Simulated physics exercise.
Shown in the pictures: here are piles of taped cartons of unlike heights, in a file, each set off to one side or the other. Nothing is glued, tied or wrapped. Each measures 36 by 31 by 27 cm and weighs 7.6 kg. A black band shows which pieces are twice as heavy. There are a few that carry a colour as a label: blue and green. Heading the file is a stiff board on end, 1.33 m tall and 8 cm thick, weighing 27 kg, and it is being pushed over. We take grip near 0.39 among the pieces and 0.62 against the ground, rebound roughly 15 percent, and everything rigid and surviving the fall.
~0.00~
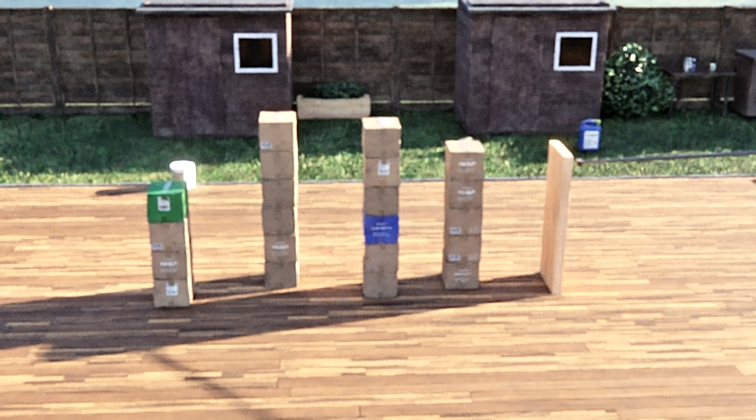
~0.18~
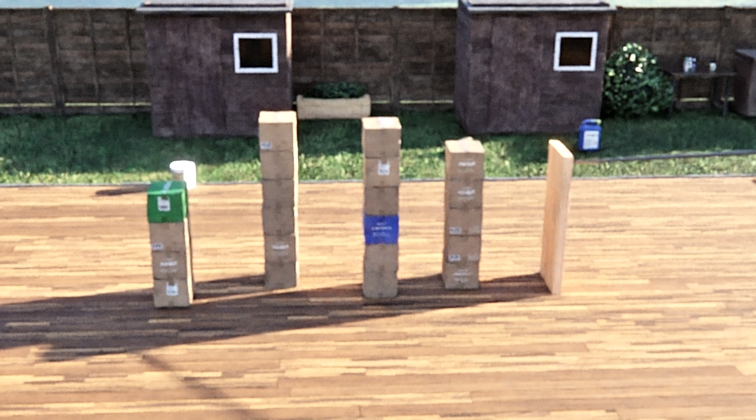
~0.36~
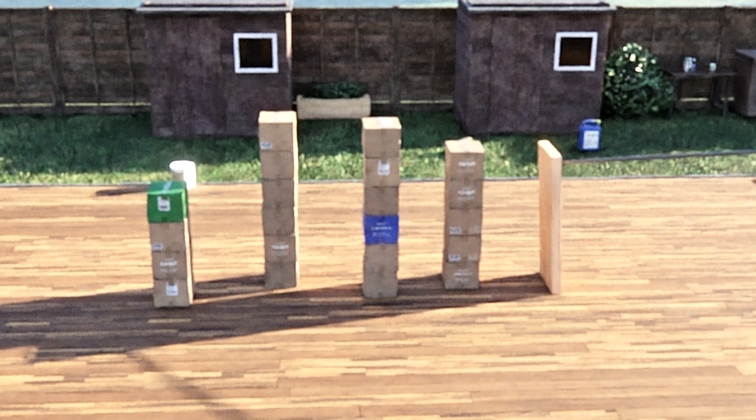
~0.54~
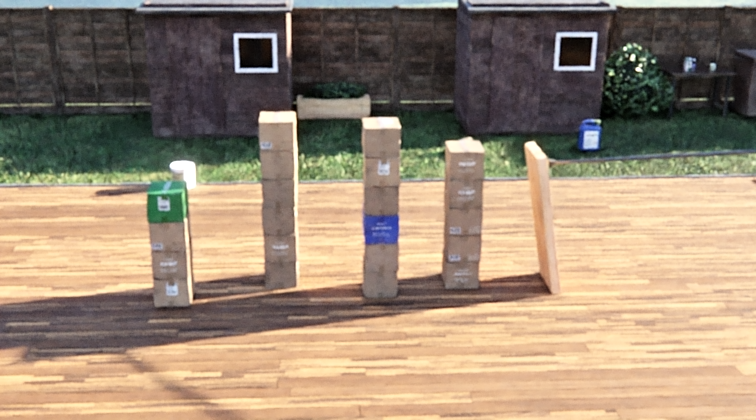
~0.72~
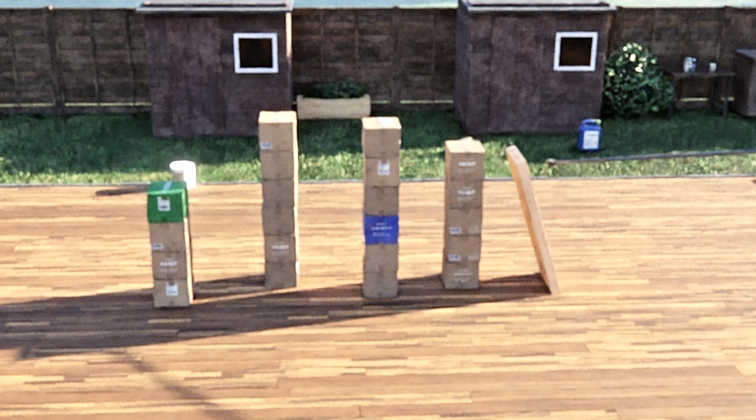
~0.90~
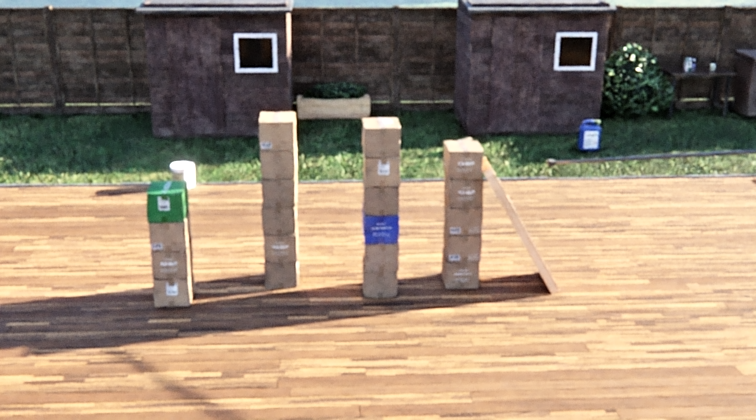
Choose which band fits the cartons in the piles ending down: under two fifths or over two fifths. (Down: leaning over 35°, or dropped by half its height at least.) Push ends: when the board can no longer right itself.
Upwards of two fifths.
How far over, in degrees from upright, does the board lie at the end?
The board settles some 55 degrees away from upright.
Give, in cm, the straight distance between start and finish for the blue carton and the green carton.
Blue ends up 110 cm away; green ends up 130 cm away.
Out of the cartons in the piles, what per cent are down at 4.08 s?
70 %.
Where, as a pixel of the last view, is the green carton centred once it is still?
It ends up centred close to (62, 285).
By 2.48 s, board 55° from upright; 4 of the 21 cartons down; blue carton tilted 17°.
By 3.26 s, board 56° from upright; 9 of the 21 cartons down; blue carton tilted 53°, 38 cm lower.
By 4.08 s, board 56° from upright; 15 of the 21 cartons down; blue carton on its side; green carton tilted 7°.
When it is over (5.5 s), board 56° from upright; 18 of the 21 cartons down; blue carton on its side; green carton on its side. That is 86 per cent. In pixels of the last frame, middles, blue carton near (284, 291), green carton near (62, 286).
